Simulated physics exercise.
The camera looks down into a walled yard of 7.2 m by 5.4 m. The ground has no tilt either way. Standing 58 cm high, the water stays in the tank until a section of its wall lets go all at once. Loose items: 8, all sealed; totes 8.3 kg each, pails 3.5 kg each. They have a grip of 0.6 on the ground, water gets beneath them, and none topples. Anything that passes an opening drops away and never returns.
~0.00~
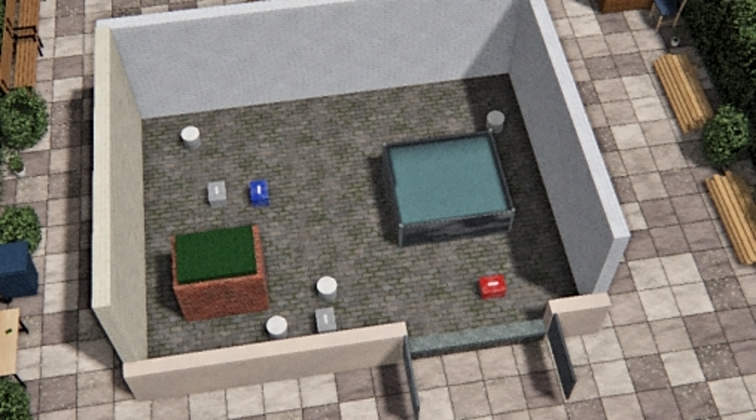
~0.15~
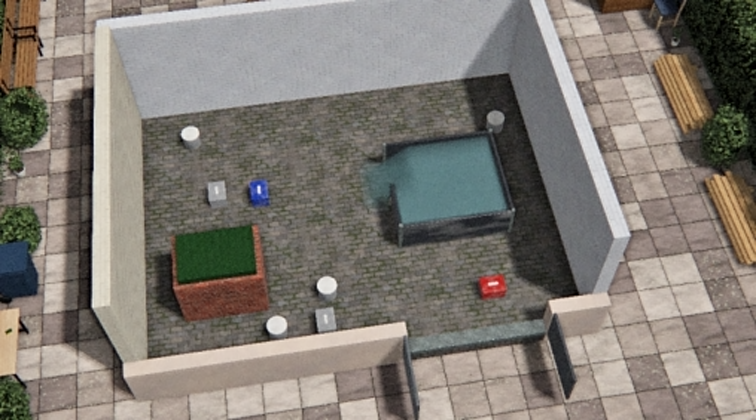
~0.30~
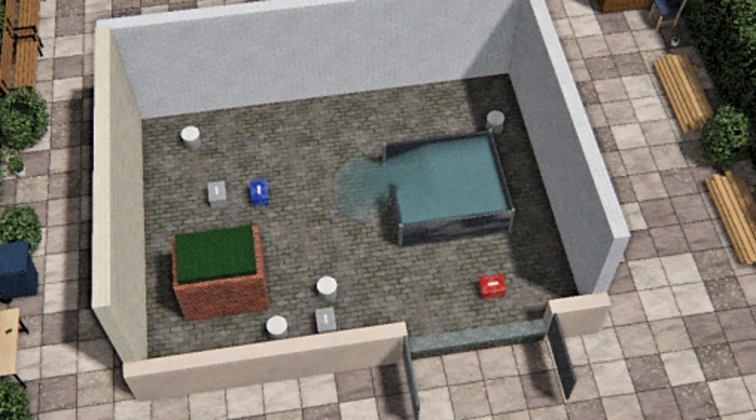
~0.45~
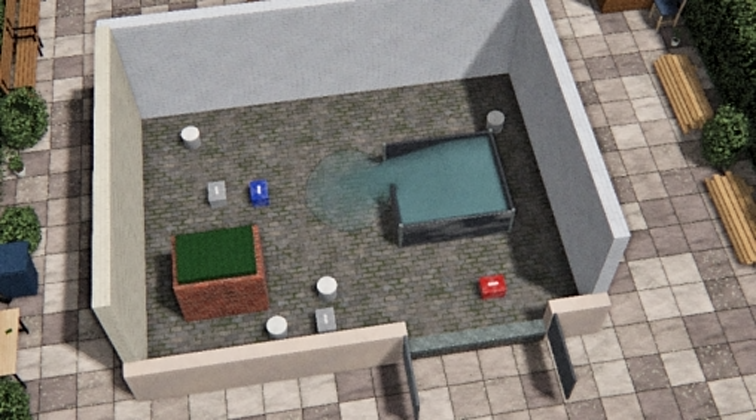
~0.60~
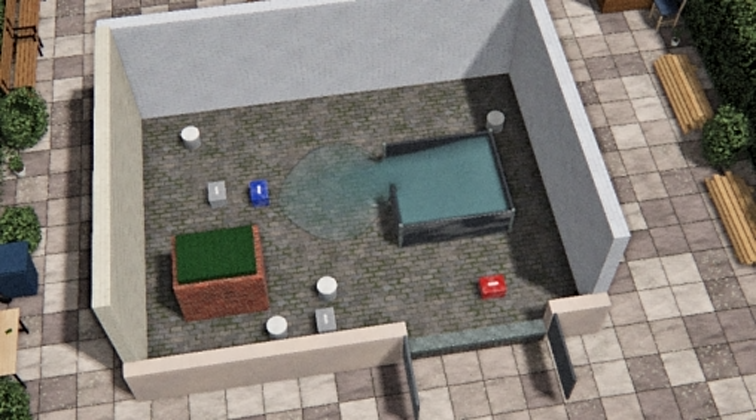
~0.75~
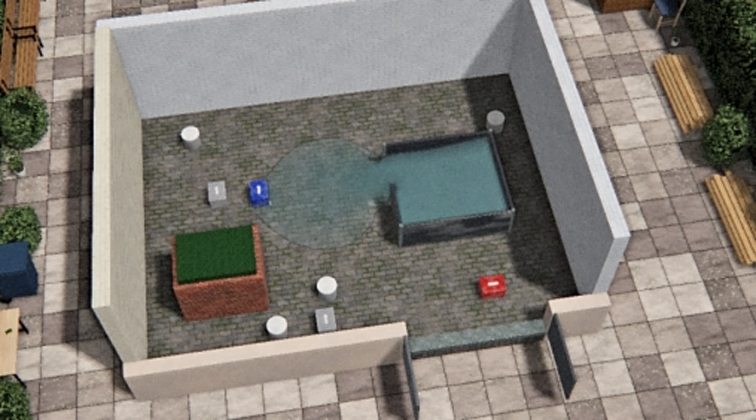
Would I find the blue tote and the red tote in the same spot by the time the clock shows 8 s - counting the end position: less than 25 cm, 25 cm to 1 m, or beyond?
In order: I expect the blue tote to be swept well away, I expect the red tote to hardly budge.
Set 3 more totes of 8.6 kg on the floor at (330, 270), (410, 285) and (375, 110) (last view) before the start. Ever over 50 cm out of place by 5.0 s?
Going one by one: Not far enough, not far enough, not far enough.
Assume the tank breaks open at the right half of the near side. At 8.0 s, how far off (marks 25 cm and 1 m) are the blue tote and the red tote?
With that failure, the blue tote keeps its spot, and the red tote covers a big distance.
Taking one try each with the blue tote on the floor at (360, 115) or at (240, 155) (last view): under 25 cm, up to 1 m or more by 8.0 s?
I'd expect that it remains where it was first and is pushed partway second.
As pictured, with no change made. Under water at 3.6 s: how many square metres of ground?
I'd put it close to 22 m2.
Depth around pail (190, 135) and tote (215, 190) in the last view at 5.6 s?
About 10 and 10 cm.
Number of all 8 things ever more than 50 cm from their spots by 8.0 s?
The answer here is 5.
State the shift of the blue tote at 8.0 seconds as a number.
Measured offset: Near 250 cm.
After 1.6 s the blue tote is near (228, 194), 0.6 m from its start, aground; the red tote is near (493, 284), 0.0 m from its start, aground; 0 of 8 are out; 0 afloat.
After 3.6 s the blue tote is near (165, 222), 1.7 m from its start, afloat; the red tote is near (493, 284), 0.0 m from its start, aground; 0 of 8 are out; 3 afloat.
After 5.6 s the blue tote is near (155, 246), 2.1 m from its start, afloat; the red tote is near (493, 284), 0.0 m from its start, aground; 0 of 8 are out; 4 afloat.
After 8.0 s the blue tote is near (165, 307), 2.7 m from its start, aground; the red tote is near (493, 284), 0.0 m from its start, aground; 0 of 8 are out; 3 afloat.
